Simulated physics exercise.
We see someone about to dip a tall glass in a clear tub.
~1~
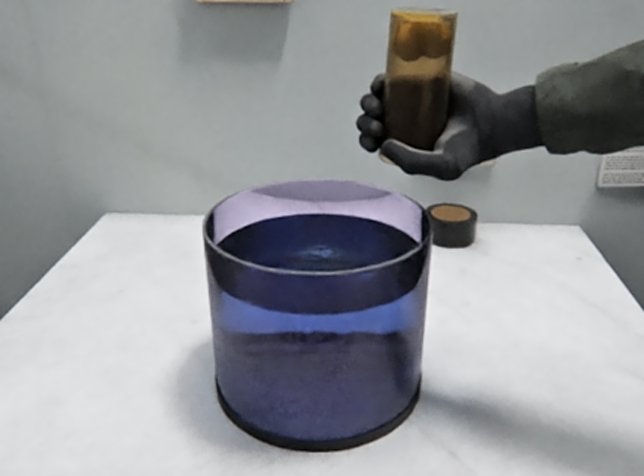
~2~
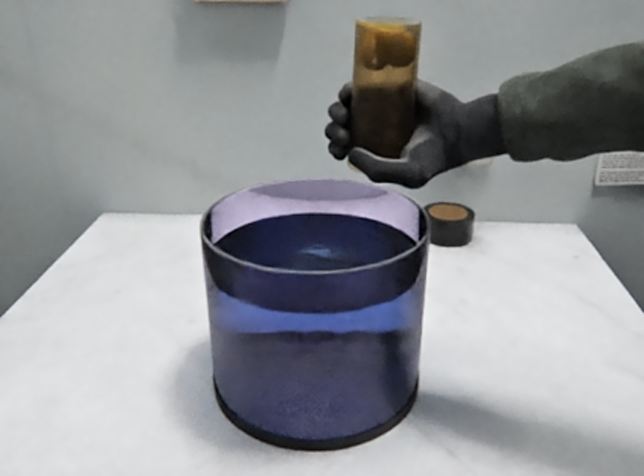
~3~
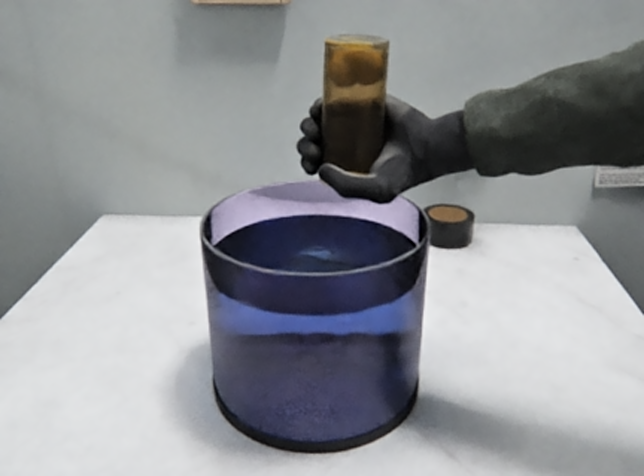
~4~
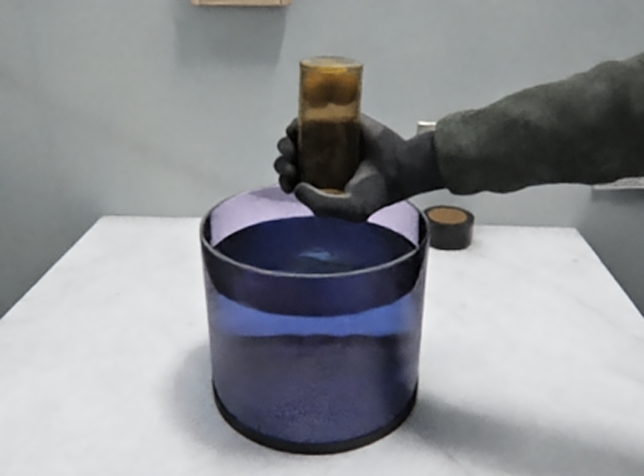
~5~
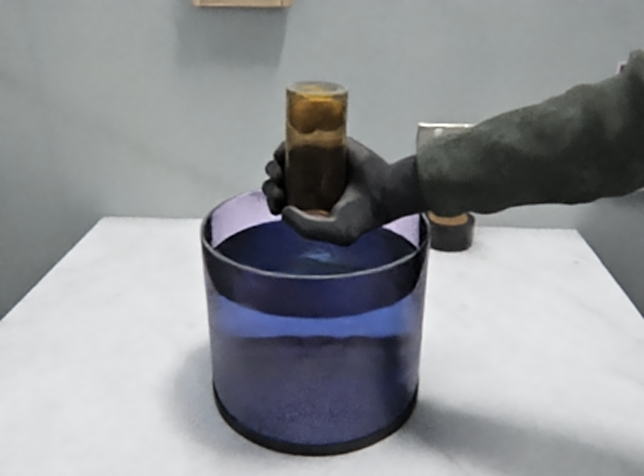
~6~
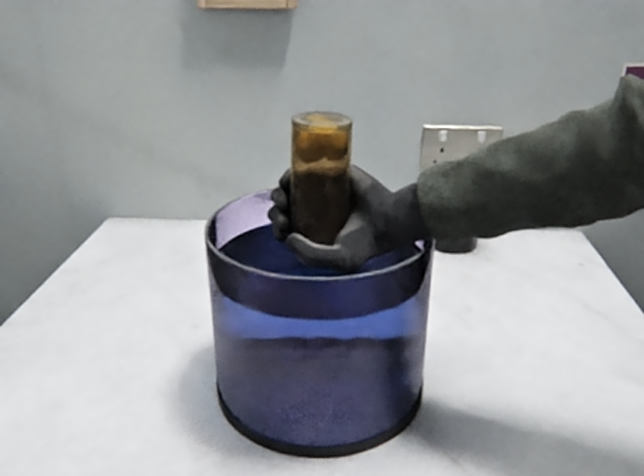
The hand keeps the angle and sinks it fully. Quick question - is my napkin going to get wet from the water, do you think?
No, it will stay dry.
A moment on, the tall glass enters the water.
Further on, air is trapped inside and holds the level down.
When it is over, the tall glass is under, still full of air, and the napkin is dry.
